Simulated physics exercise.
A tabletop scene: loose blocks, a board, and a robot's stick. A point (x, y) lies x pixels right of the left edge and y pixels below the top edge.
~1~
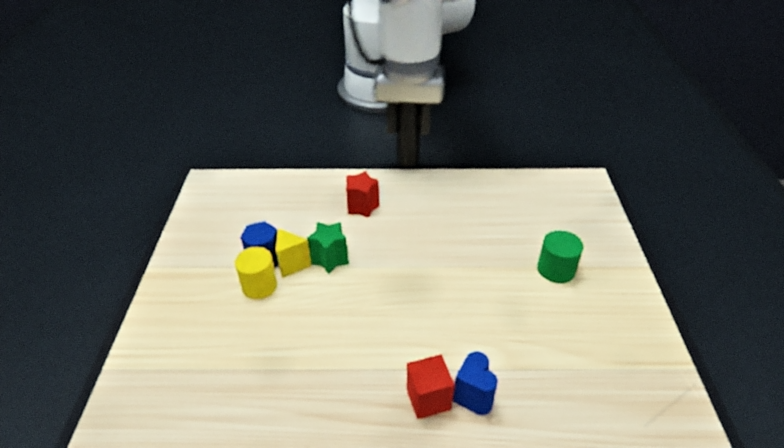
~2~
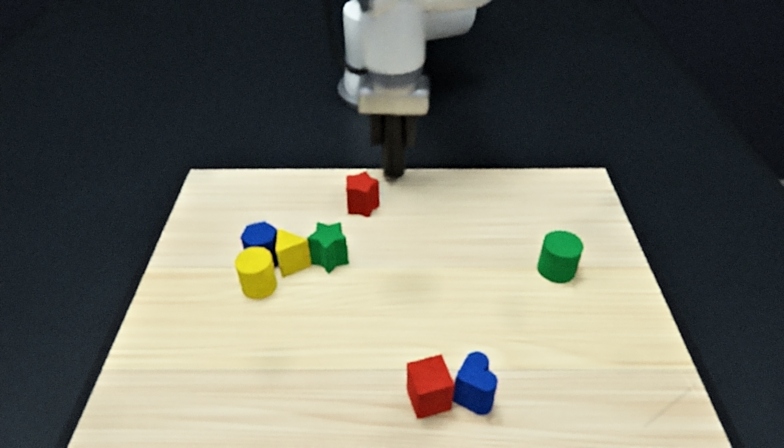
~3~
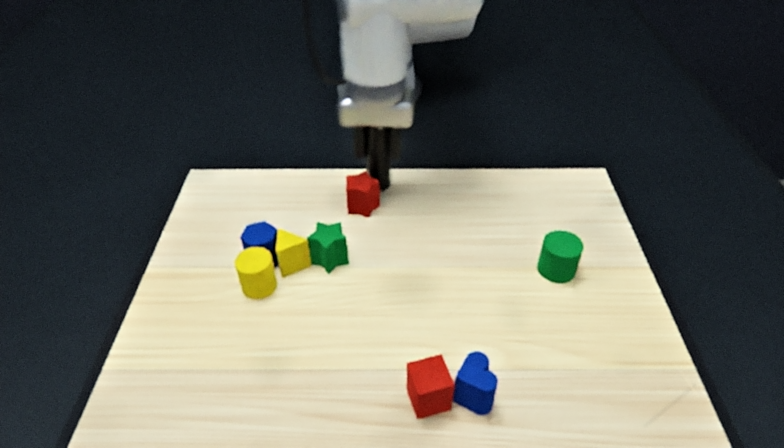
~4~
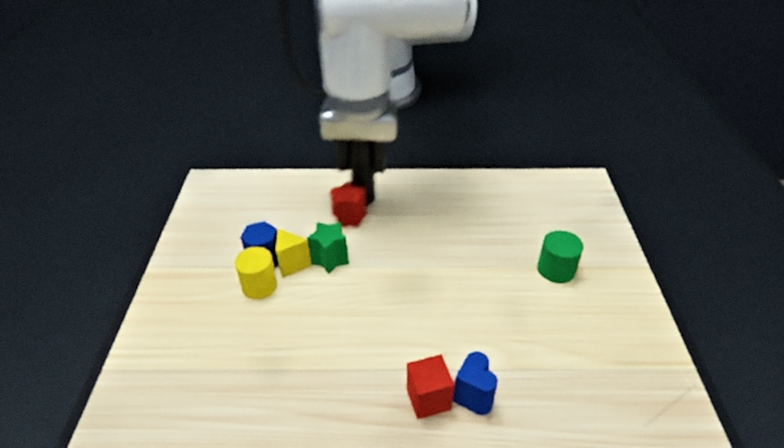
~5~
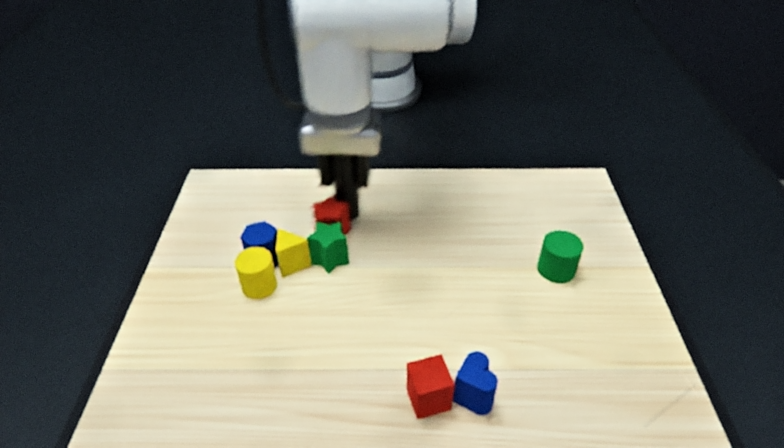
A robot arm moves forward and left, pushing the red star block toward the green star.
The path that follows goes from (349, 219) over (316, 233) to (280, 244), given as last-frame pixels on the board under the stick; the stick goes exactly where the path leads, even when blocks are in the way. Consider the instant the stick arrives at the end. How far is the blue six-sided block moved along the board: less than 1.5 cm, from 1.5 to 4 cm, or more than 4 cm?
It's set to move under 1.5 cm.
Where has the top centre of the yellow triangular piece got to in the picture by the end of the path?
About (282, 254).
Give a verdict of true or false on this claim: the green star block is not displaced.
It is false.
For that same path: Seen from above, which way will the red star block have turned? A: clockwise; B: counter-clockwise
Letter B.
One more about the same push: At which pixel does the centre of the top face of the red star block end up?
At the end it should sit near (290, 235).
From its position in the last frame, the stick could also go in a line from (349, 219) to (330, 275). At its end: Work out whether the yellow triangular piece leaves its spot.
Put simply, it goes somewhere else.
What follows on the original path. Halfway along, stick at (315, 227); yellow triangular piece at (284, 243); green star block at (324, 240), turned 40° anticlockwise; red star block at (301, 225), turned 25° anticlockwise.
At the end, stick at (279, 238); blue six-sided block at (254, 235); yellow triangular piece at (282, 254), turned 15° anticlockwise; green star block at (323, 241), turned 45° anticlockwise; red star block at (290, 235), turned 60° anticlockwise.
